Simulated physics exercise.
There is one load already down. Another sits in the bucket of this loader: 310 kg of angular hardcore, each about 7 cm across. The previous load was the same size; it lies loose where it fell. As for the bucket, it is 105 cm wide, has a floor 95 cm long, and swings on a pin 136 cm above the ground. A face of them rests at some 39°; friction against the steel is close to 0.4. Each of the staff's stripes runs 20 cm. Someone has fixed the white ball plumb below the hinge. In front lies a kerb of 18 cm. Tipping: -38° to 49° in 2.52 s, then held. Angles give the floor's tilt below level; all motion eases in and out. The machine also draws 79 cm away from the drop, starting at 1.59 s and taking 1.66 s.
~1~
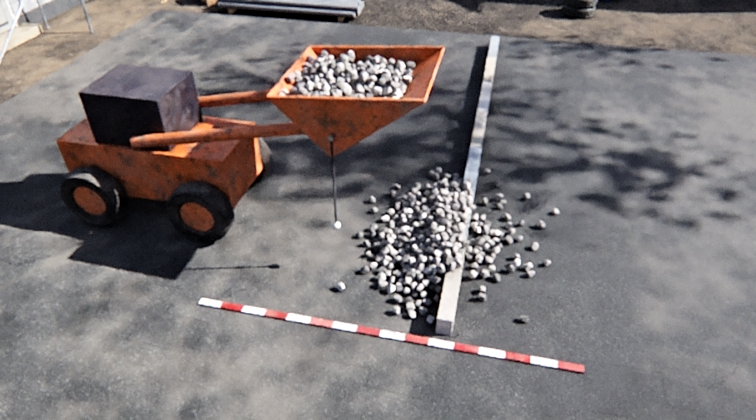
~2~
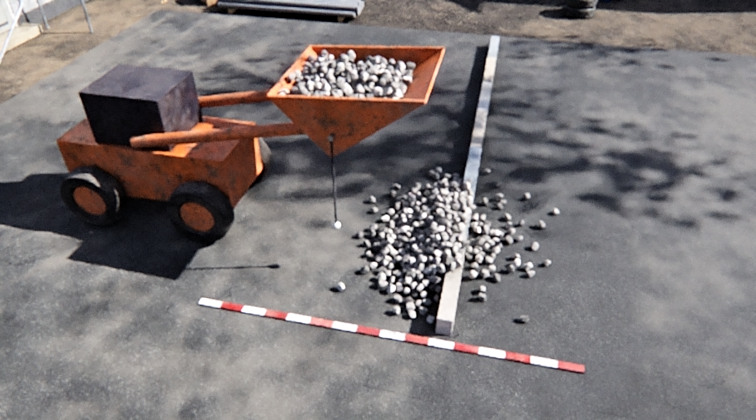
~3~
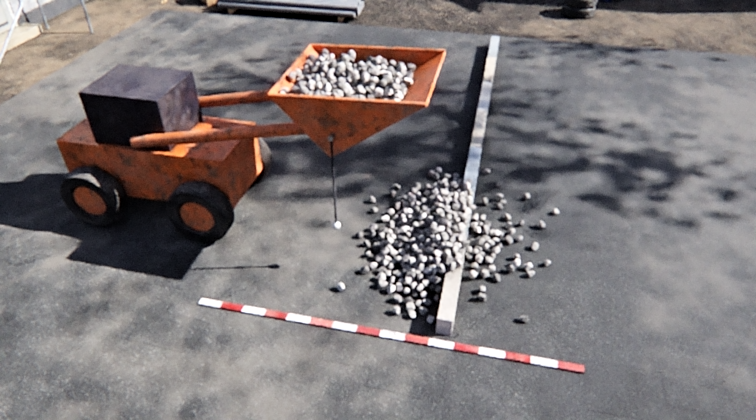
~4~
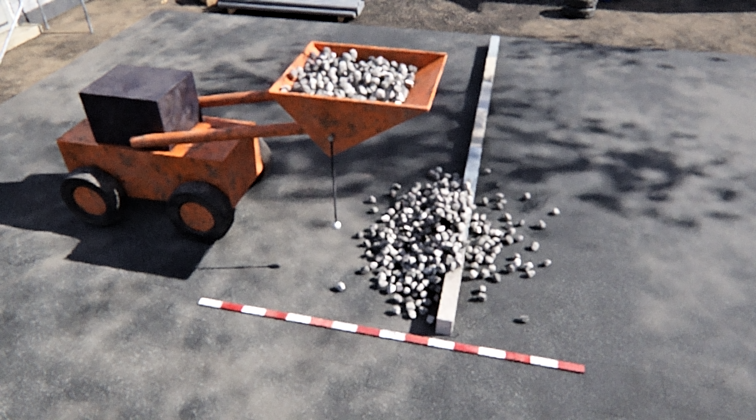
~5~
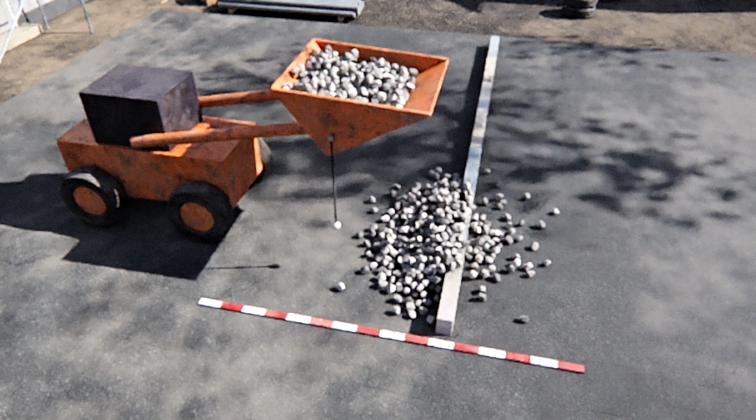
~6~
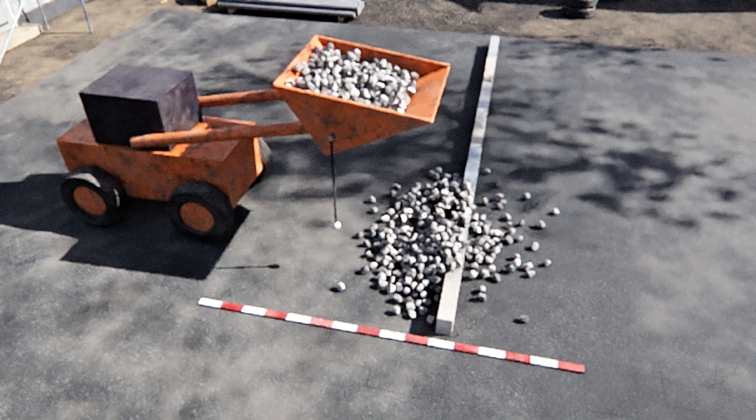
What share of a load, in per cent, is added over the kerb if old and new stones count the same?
I would say 1 percent.
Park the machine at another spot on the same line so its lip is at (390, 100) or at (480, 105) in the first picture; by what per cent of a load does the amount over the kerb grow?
Some 0 percent, and then 40 percent.
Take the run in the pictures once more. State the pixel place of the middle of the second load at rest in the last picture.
In the last view, about pixel (392, 223).
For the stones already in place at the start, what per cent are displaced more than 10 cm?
Near 0 per cent, I reckon.
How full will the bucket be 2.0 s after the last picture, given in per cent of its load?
It holds some 0 percent.
Then, 1.3 s after the last picture the floor is at 35°; in per cent of one load, 89 in the bucket, 101 on this side of the kerb, 10 over the kerb; the foremost stones are at (536, 247).
Then, 2.0 s after the last picture the floor is at 49°; in per cent of one load, 0 in the bucket, 189 on this side of the kerb, 11 over the kerb; the foremost stones are at (536, 247).
Then, 3.1 s after the last picture the floor is at 49°; in per cent of one load, 0 in the bucket, 189 on this side of the kerb, 11 over the kerb; the foremost stones are at (536, 247).
Then, 5.7 s after the last picture the floor is at 49°; in per cent of one load, 0 in the bucket, 189 on this side of the kerb, 11 over the kerb; the foremost stones are at (536, 247). Net gain over the kerb, 1.
